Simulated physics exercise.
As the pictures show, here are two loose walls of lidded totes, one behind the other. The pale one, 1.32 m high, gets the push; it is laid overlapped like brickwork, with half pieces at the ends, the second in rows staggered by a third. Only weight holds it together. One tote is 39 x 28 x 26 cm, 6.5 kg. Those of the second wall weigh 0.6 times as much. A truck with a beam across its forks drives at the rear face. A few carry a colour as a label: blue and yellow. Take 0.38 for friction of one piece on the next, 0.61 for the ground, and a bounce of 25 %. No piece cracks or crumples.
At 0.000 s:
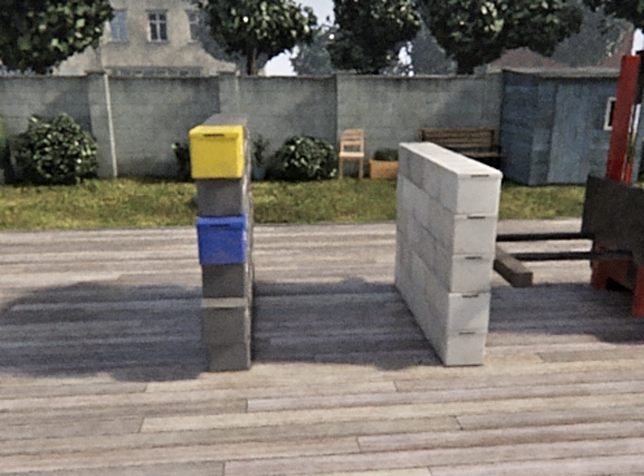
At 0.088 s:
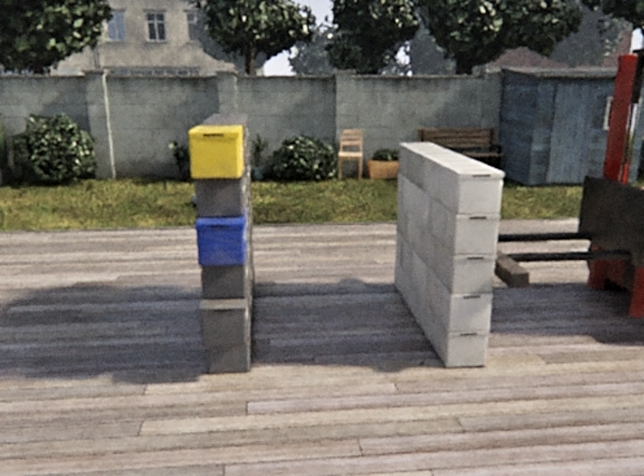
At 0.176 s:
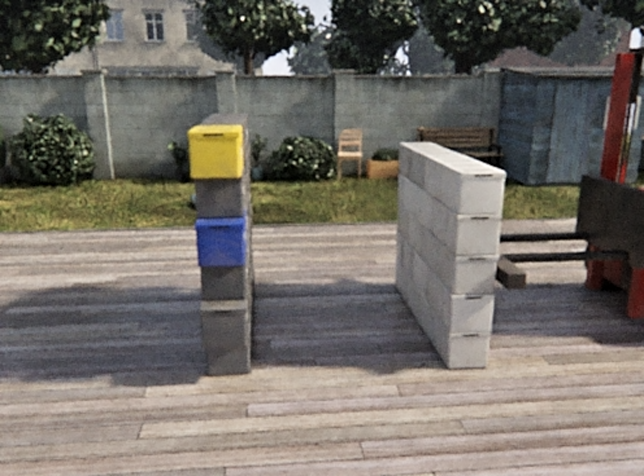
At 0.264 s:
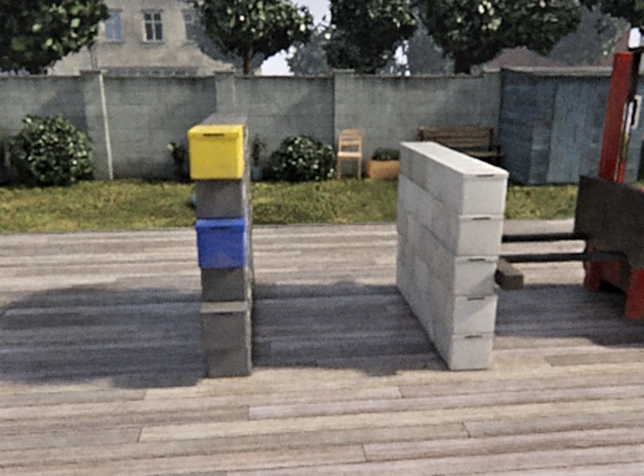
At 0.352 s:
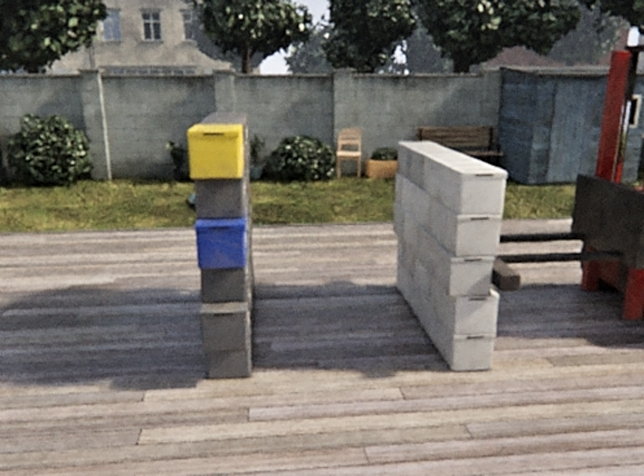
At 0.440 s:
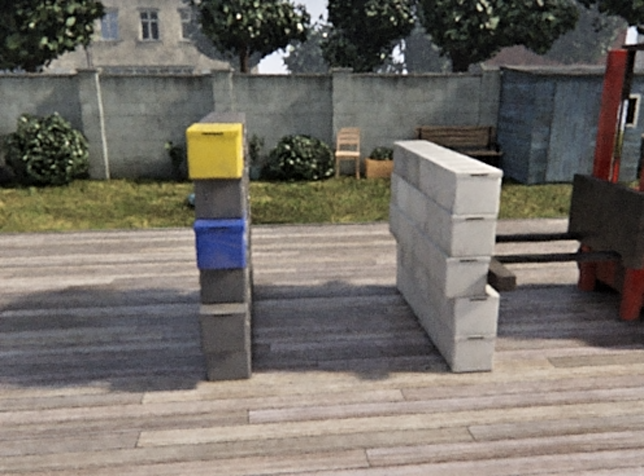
A red forklift creeping left and pushing the upper rows of a pale block wall slightly, the dark wall beside it staying still.
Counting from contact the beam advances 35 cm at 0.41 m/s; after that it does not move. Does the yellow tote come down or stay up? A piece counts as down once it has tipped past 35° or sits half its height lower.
It stays up.
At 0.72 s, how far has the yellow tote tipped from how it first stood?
Roughly 0°.
After 0.72 s, 0 of the pale wall down; none of the 24 totes of the second wall down; yellow tote unmoved.
After 1.14 s, 13 of the pale wall down; none of the 24 totes of the second wall down; yellow tote unmoved.
After 1.48 s, 14 of the pale wall down; none of the 24 totes of the second wall down; yellow tote unmoved.
At rest (2.7 s), 15 of the pale wall down; none of the 24 totes of the second wall down, 3 disturbed; yellow tote unmoved; blue tote unmoved. As the last picture would show them, middles, yellow tote near (217, 150), blue tote near (222, 239).
